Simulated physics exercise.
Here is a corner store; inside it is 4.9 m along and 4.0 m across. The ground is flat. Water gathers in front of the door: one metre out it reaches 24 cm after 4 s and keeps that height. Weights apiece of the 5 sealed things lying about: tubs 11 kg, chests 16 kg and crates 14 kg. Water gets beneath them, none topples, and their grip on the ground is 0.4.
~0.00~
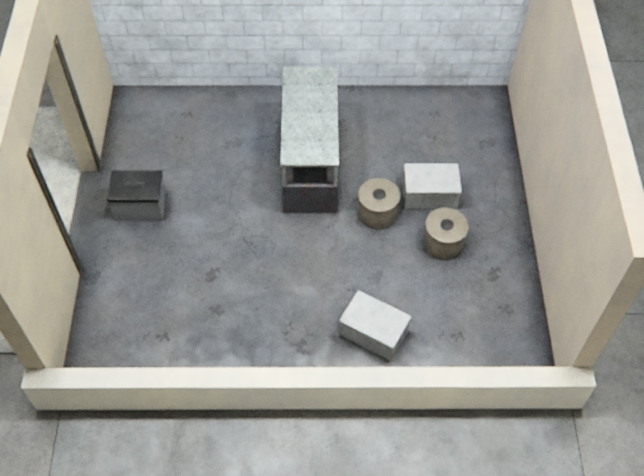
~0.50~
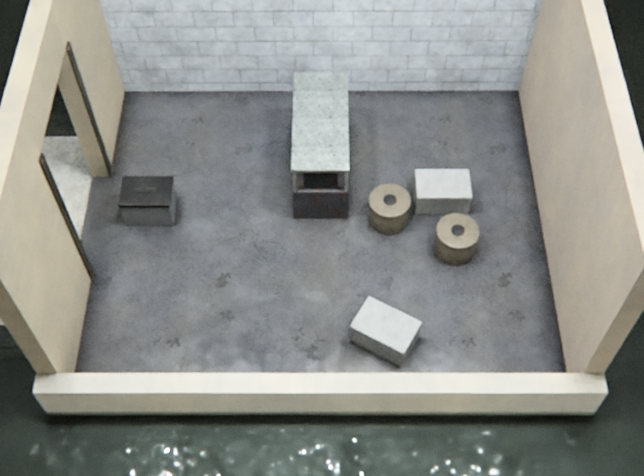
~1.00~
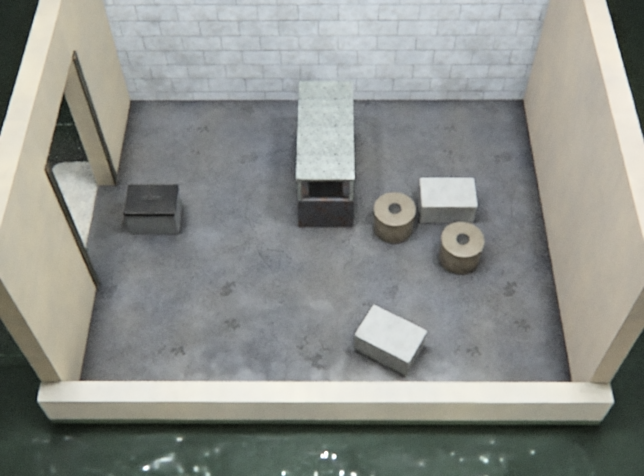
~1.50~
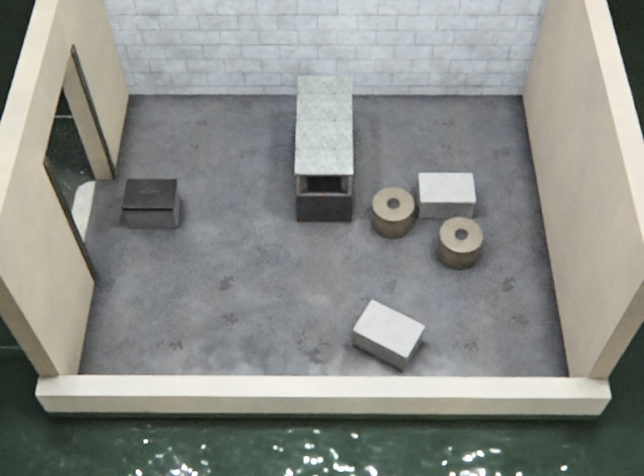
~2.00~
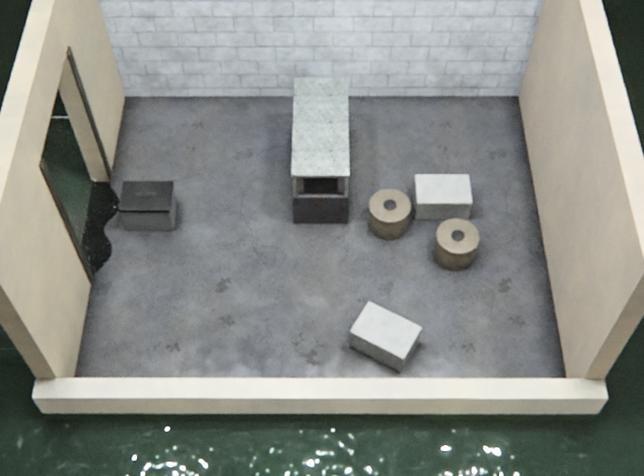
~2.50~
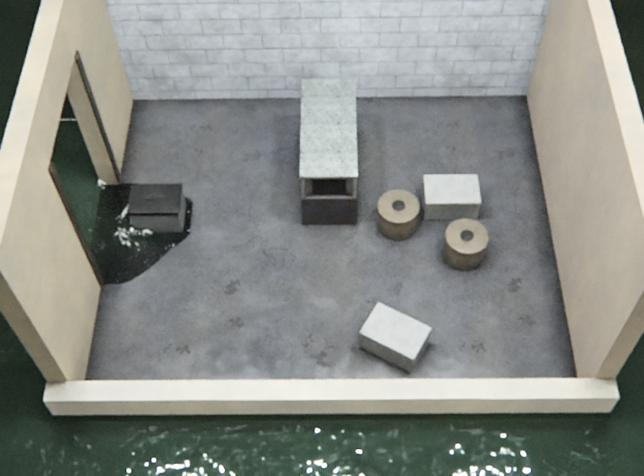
Dark green water surrounds a small open-topped room with cream side walls, a white brick back wall and a doorway at left, seen from high in front. On its grey floor are a dark chest at left, a tall pale-topped unit, two tan round tubs and two whitish blocks. Water spreads outside, then enters around the chest, while the objects stay put and the camera wavers slightly.
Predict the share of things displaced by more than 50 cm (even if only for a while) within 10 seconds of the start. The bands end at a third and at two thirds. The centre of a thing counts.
That comes to between one and two thirds.
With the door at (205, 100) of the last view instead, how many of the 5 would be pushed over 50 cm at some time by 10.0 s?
Then 2.
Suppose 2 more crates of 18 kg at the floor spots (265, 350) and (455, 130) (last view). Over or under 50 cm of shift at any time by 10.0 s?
In that order: Less, under.
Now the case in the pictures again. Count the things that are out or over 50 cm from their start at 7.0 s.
2 of them.
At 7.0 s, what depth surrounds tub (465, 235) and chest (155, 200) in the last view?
Roughly 3 and 11 cm.
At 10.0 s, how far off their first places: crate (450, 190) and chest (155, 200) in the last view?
In that order: 20 cm, 300 cm.
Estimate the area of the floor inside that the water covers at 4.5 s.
Some 9.0 m2.
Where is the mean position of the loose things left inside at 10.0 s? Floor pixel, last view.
Around (440, 228).
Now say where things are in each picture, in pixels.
A chest at (134, 185) rests on the ground; a tub at (379, 195) rests on the ground; 0.0 m2 under water; 0 of 5 have shifted, in the first picture.
A chest at (146, 190), on the bottom; a tub at (390, 200) rests on the ground; 0.0 m2 under water; 0 of 5 have shifted, in the second picture.
A chest at (151, 199), on the bottom; a tub at (395, 209) rests on the ground; water covers 0.0 m2; 0 of 5 have shifted, in the third picture.
A chest at (149, 193) rests on the ground; a tub at (393, 204), on the bottom; 0.0 m2 under water; 0 of 5 have shifted, in the fourth picture.
A chest at (146, 195) rests on the ground; a tub at (390, 205), on the bottom; water covers 0.1 m2; 0 of 5 have shifted, in the fifth picture.
A chest at (155, 198) rests on the ground; a tub at (399, 206) rests on the ground; water covers 0.6 m2; 0 of 5 have shifted, in the sixth picture.
After 3.5 s 0 of 5 are over 50 cm from their spots; 0 afloat.
After 4.5 s 1 of 5 are over 50 cm from their spots; 0 afloat.
After 7.0 s 2 of 5 are over 50 cm from their spots; 2 afloat.
After 10.0 s 2 of 5 are over 50 cm from their spots, and 2 have been at some point; 4 afloat.
